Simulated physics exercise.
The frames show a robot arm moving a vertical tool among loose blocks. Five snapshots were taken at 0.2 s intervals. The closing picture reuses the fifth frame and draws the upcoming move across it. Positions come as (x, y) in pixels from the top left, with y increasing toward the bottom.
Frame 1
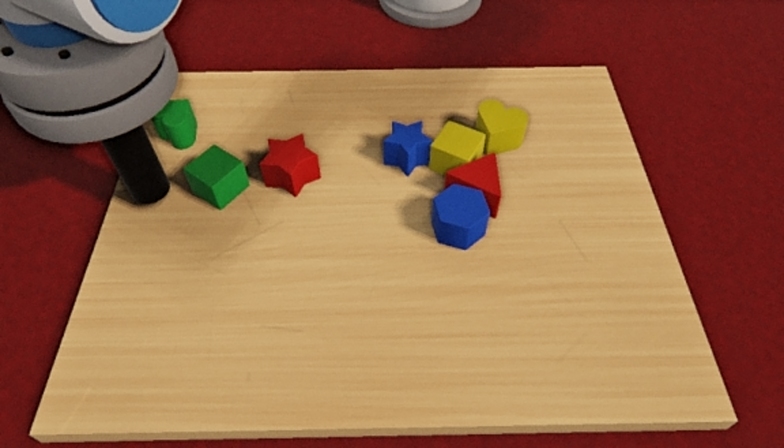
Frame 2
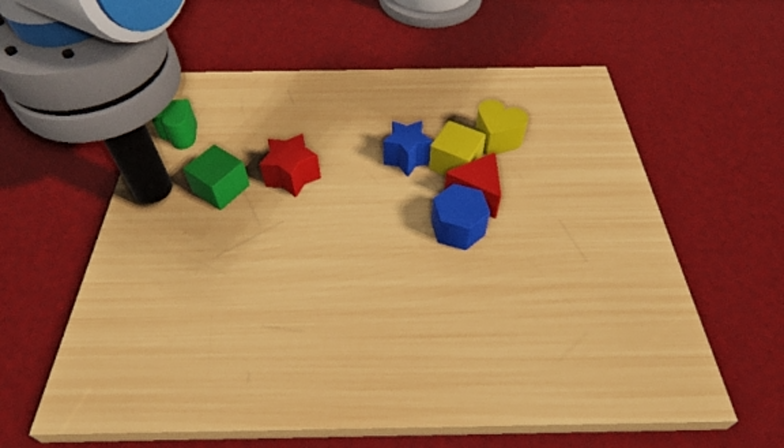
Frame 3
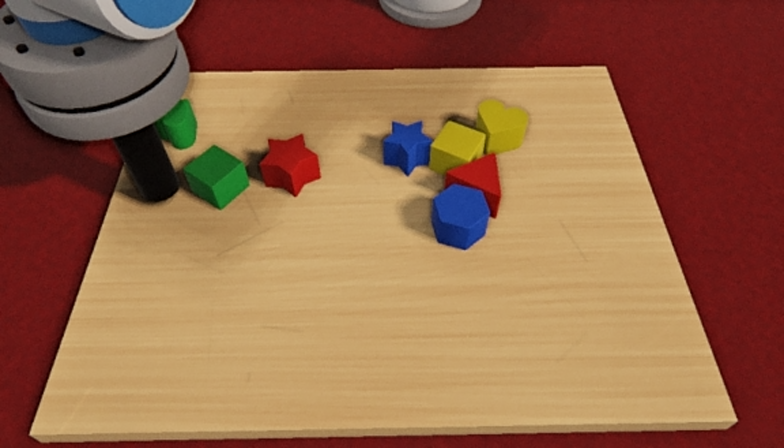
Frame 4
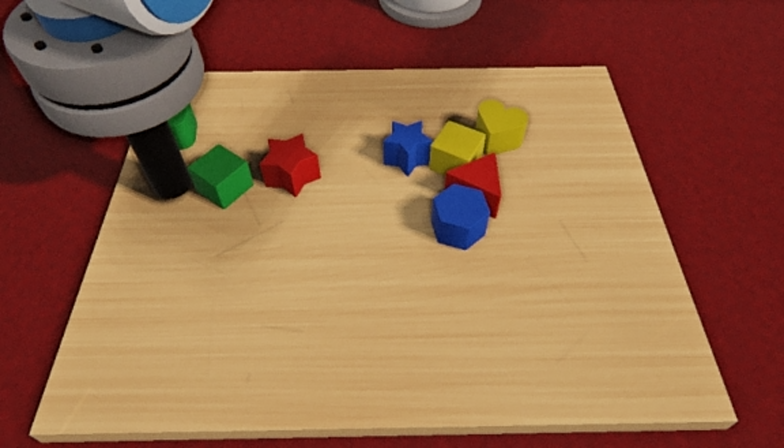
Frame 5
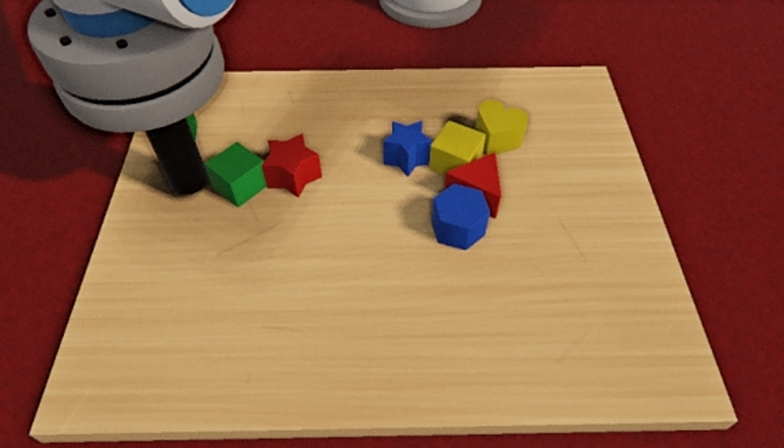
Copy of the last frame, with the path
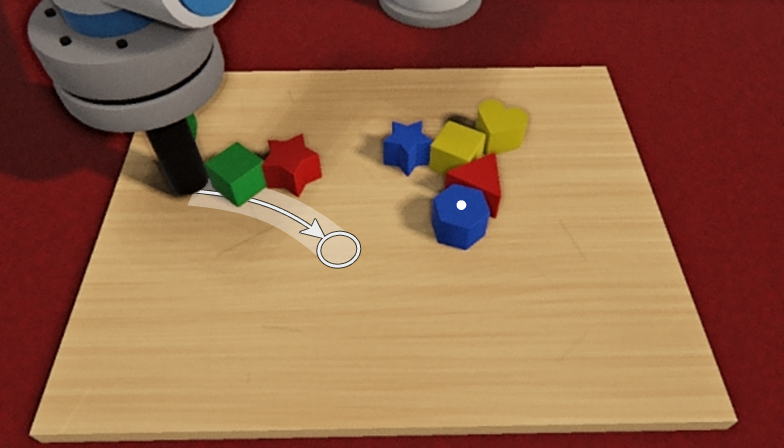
Robot arm easing its dark vertical tool rightward and nudging a green block toward a red star, other coloured blocks staying still.
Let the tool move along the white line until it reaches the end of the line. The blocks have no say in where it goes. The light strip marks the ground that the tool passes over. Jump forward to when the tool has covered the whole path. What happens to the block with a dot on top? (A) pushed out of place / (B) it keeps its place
I'll go with B - it keeps its place.
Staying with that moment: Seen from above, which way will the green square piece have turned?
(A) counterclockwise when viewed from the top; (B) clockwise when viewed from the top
A (counterclockwise when viewed from the top)
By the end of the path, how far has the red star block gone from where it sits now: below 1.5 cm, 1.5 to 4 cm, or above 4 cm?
Long: Over 4 cm.
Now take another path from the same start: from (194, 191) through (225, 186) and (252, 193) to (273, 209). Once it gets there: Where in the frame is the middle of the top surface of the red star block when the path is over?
Put as a pixel place, it's (350, 149).
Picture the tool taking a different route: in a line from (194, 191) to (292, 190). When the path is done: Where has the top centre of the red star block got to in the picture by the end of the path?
It will likely be found at (376, 142).
Drawn move, from (194, 191) through (248, 199) and (296, 218) to (339, 249); the dot is on the blue hexagonal block.
What follows on the original path. One third of the way, tool (246, 190); green square piece (289, 161), turned 25° anticlockwise; red star block (334, 146), turned 25° anticlockwise.
Two thirds of the way, tool (295, 209); green square piece (312, 165), turned 90° anticlockwise; red star block (349, 139), turned 40° anticlockwise.
At the end, tool (338, 240); green square piece (313, 166), turned 95° anticlockwise; red star block (350, 139), turned 40° anticlockwise; blue hexagonal block still.
